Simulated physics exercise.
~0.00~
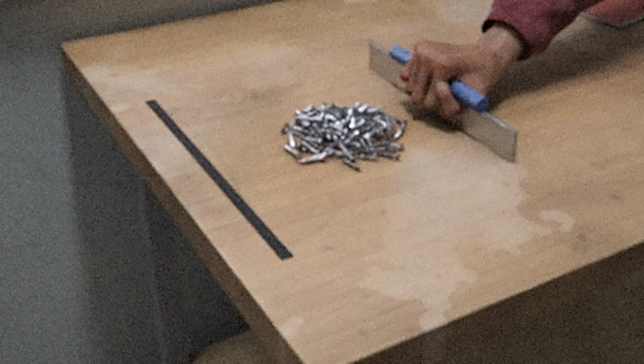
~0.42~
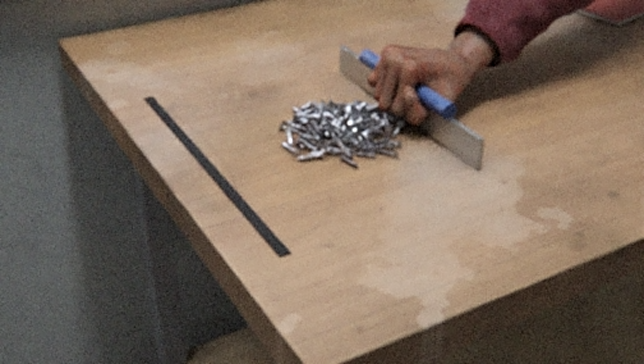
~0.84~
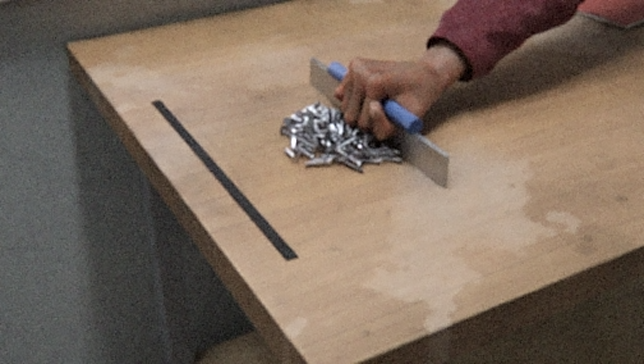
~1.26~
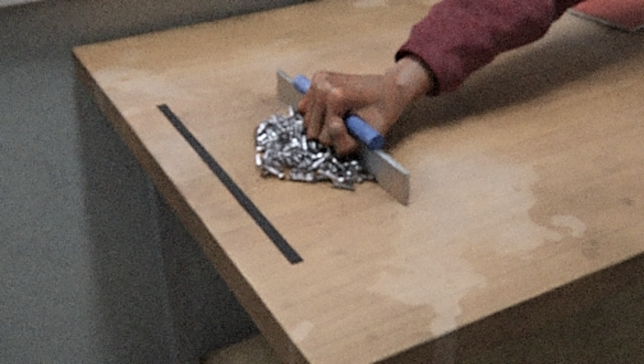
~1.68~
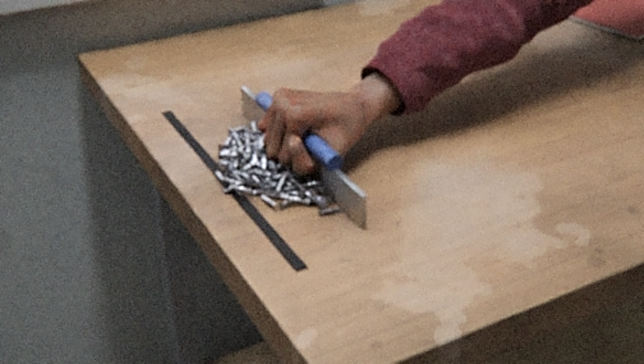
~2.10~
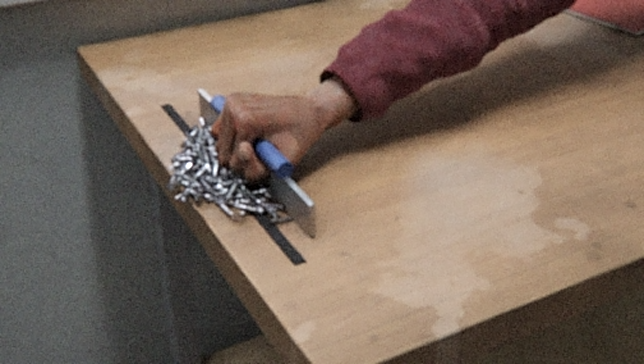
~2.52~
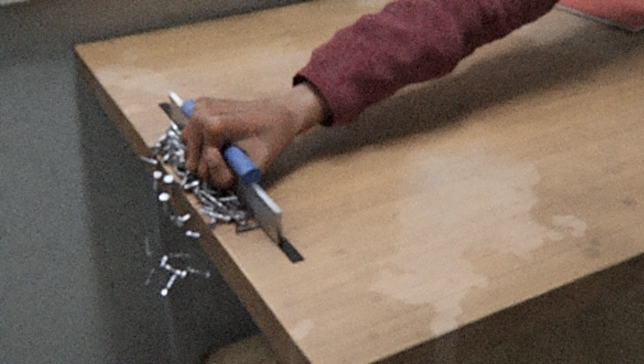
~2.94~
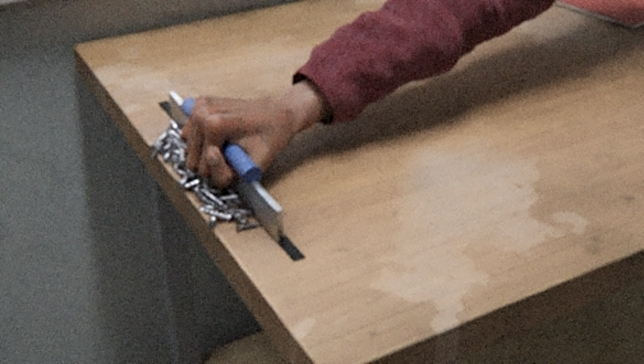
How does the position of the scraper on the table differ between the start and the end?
At the start the scraper is well to the right of the black tape, on the right side of the metal bits. By the end it is farther left and rests at the tape near the table's left edge.
